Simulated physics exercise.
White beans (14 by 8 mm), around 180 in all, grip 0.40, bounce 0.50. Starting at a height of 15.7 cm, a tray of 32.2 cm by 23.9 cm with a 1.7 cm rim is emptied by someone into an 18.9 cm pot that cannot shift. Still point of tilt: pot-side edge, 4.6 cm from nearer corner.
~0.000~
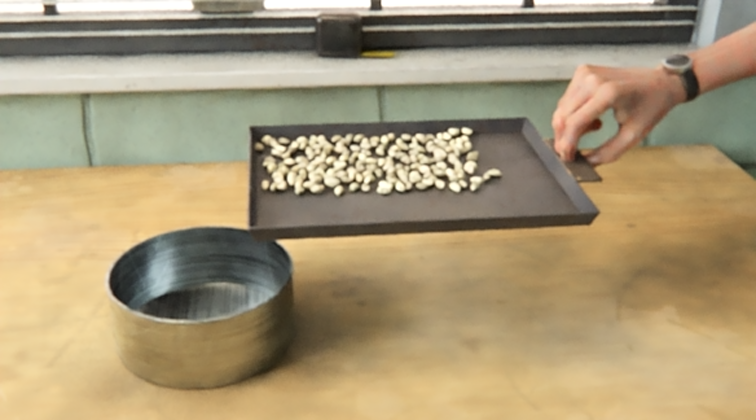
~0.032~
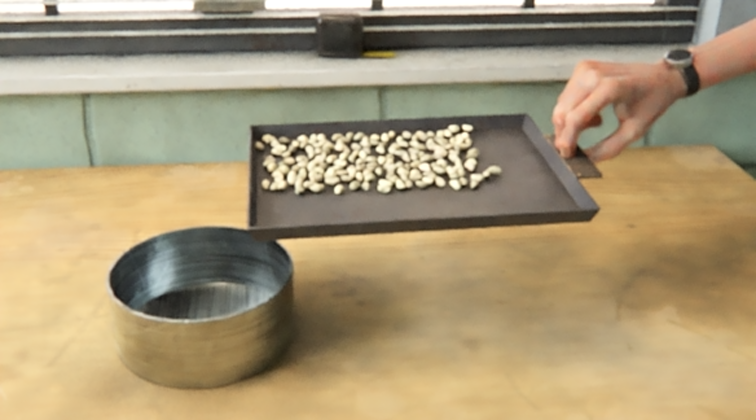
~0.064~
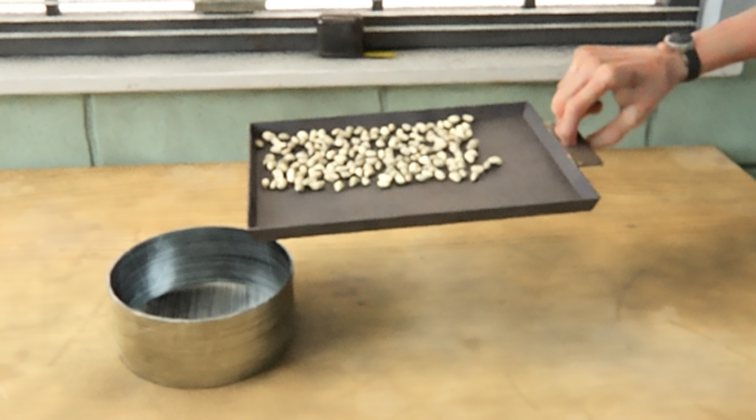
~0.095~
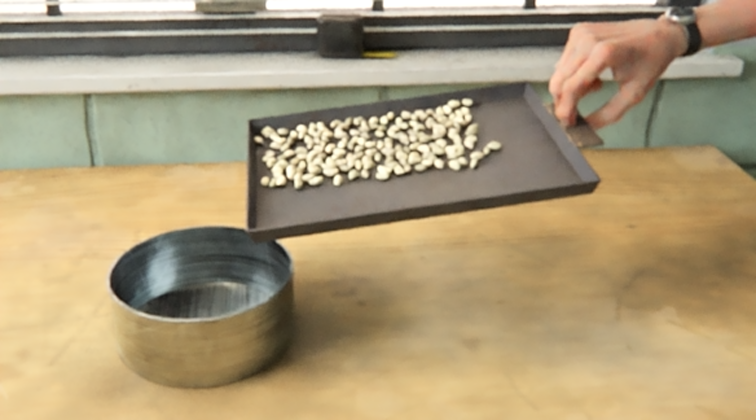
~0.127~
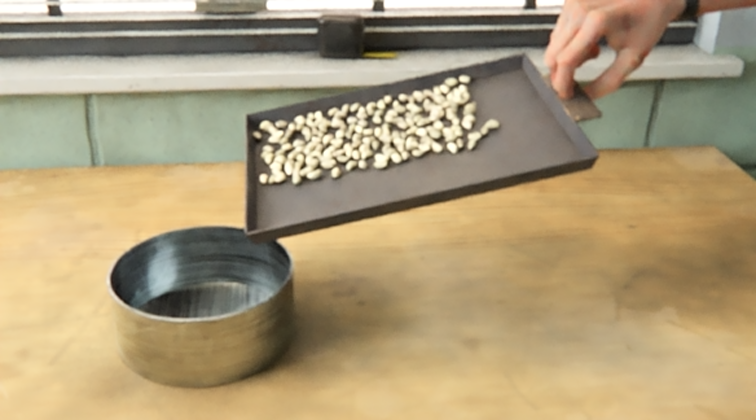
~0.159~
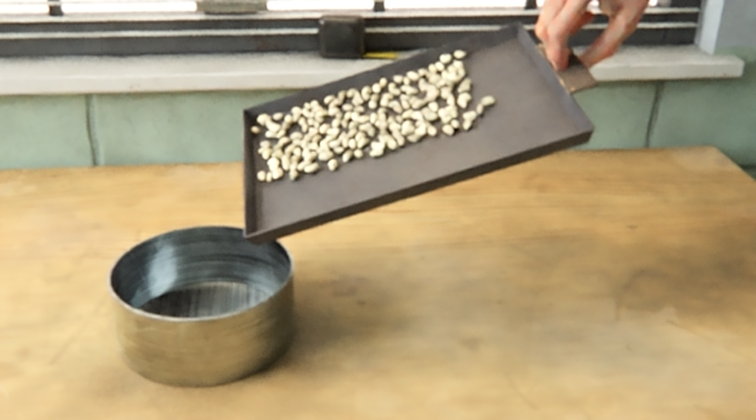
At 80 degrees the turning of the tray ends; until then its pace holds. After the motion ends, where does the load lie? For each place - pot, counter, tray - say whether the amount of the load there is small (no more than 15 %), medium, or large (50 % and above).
Pot: Large; counter: Medium; left on the tray: Small.
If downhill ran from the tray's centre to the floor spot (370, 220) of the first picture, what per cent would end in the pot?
That comes to around 5 per cent.
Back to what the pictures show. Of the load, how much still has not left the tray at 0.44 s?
Some 100 per cent of the load.
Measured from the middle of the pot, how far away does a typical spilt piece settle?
That comes to near 26 cm.
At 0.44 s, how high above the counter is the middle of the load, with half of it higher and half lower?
Some 24 cm.
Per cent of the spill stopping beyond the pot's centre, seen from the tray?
Some 80 per cent.
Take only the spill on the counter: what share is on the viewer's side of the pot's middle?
90 %.
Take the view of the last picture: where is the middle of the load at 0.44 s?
The load's centre is near (248, 123) at that time.
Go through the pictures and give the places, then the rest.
In the first picture, tray tilt 0 degrees, front corners at (255, 225) and (592, 209); middle of the pieces at (371, 162); pot at (201, 269).
In the second picture, tray tilt 1 degrees, front corners at (255, 225) and (592, 206); middle of the pieces at (371, 160).
In the third picture, tray tilt 3 degrees, front corners at (254, 226) and (592, 195), lowest corner left front; middle of the pieces at (371, 154).
In the fourth picture, tray tilt 7 degrees, front corners at (253, 227) and (592, 178), lowest corner left front; middle of the pieces at (370, 146).
In the fifth picture, tray tilt 13 degrees, front corners at (252, 229) and (590, 153), lowest corner left front; middle of the pieces at (368, 133).
In the sixth picture, tray tilt 19 degrees, front corners at (250, 231) and (586, 127), lowest corner left front; middle of the pieces at (364, 120); pot at (202, 268). Its pace works out near 190 degrees a second.
After 0.33 s, tilt 52 degrees; the tray holds 100 %, the pot 0 %.
After 0.44 s, tilt 73 degrees; the tray holds 100 %, the pot 0 %.
After 0.69 s, tilt 80 degrees; the tray holds 5 %, the pot 65 %.
By 1.9 s all is still; pot 75 %, counter 25 %, tray 0 %.
